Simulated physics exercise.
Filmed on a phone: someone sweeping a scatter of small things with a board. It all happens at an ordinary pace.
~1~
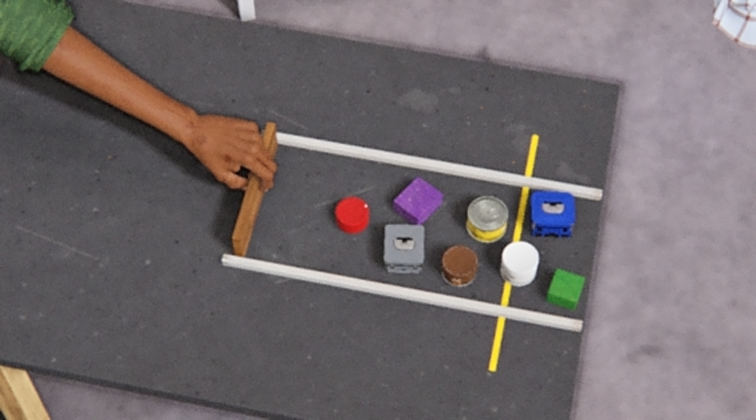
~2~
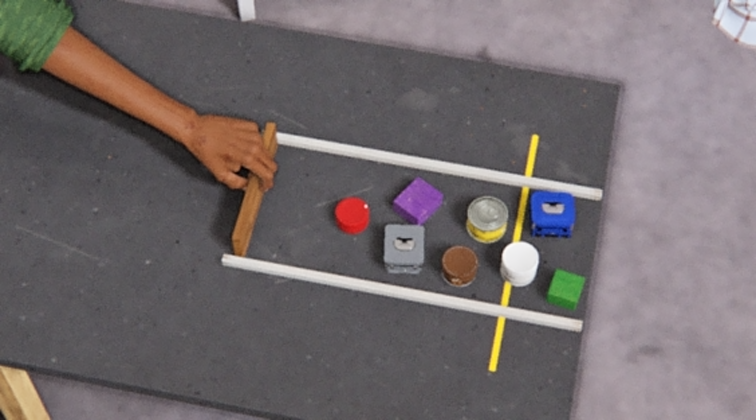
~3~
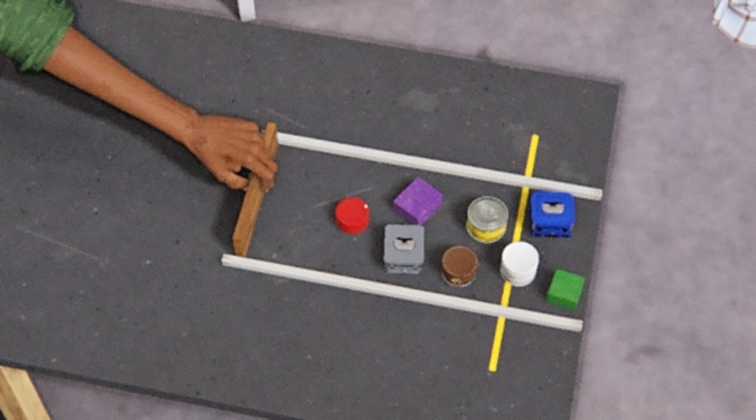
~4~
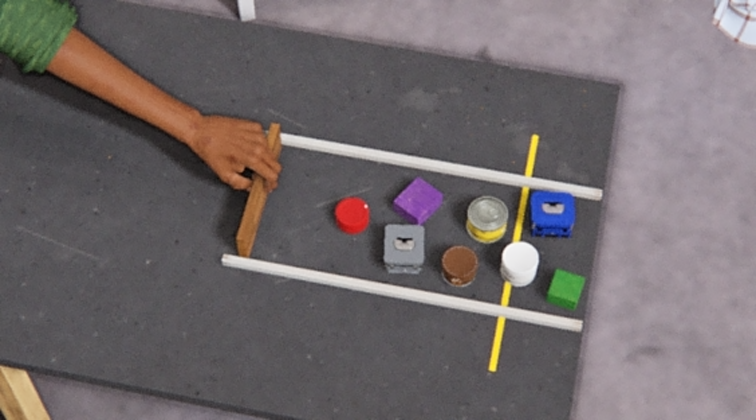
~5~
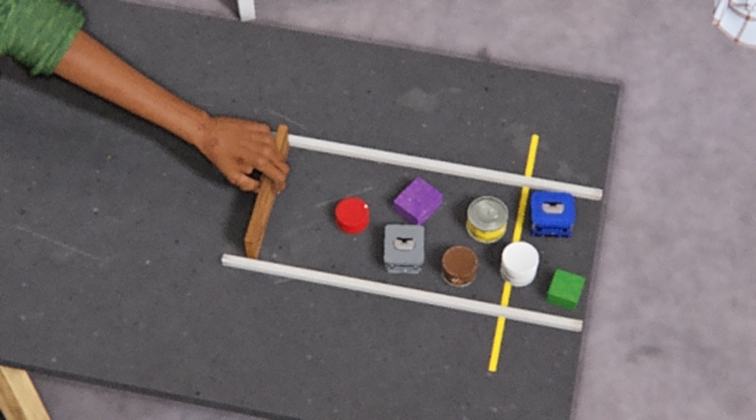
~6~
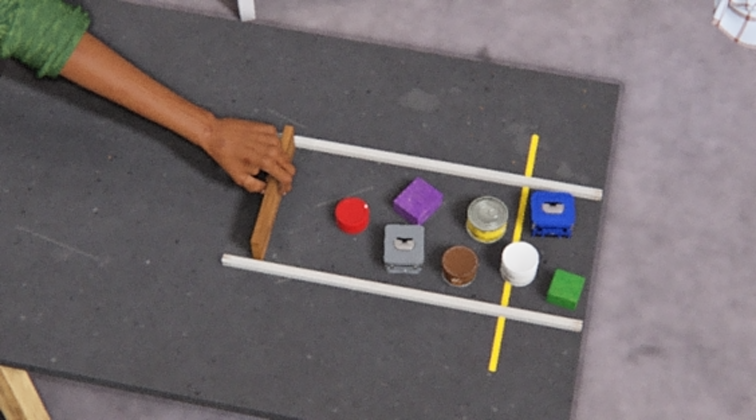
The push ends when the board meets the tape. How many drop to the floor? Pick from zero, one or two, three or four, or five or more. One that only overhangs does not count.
Outcome: The number that fall off is one or two.
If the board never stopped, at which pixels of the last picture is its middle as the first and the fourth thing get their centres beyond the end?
At (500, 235) for the first, at (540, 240) for the fourth.
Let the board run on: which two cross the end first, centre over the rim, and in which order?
The order is the green block, the white tub.
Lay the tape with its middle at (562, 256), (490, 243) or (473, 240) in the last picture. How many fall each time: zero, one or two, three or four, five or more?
Taking them in turn, five or more; none; none at all.
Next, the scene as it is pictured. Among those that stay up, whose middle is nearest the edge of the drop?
That is the white tub.
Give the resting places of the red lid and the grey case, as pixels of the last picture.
About (531, 249), and the other about (528, 281).
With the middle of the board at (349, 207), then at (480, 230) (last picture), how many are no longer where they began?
At the one place 1, at the other 8.
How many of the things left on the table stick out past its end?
2 of them.
Early on, none off yet; green block at rest near (565, 290); blue case at rest near (552, 214); white tub at rest near (519, 264).
Finally, the number that fall off is one or two; lost, green block.
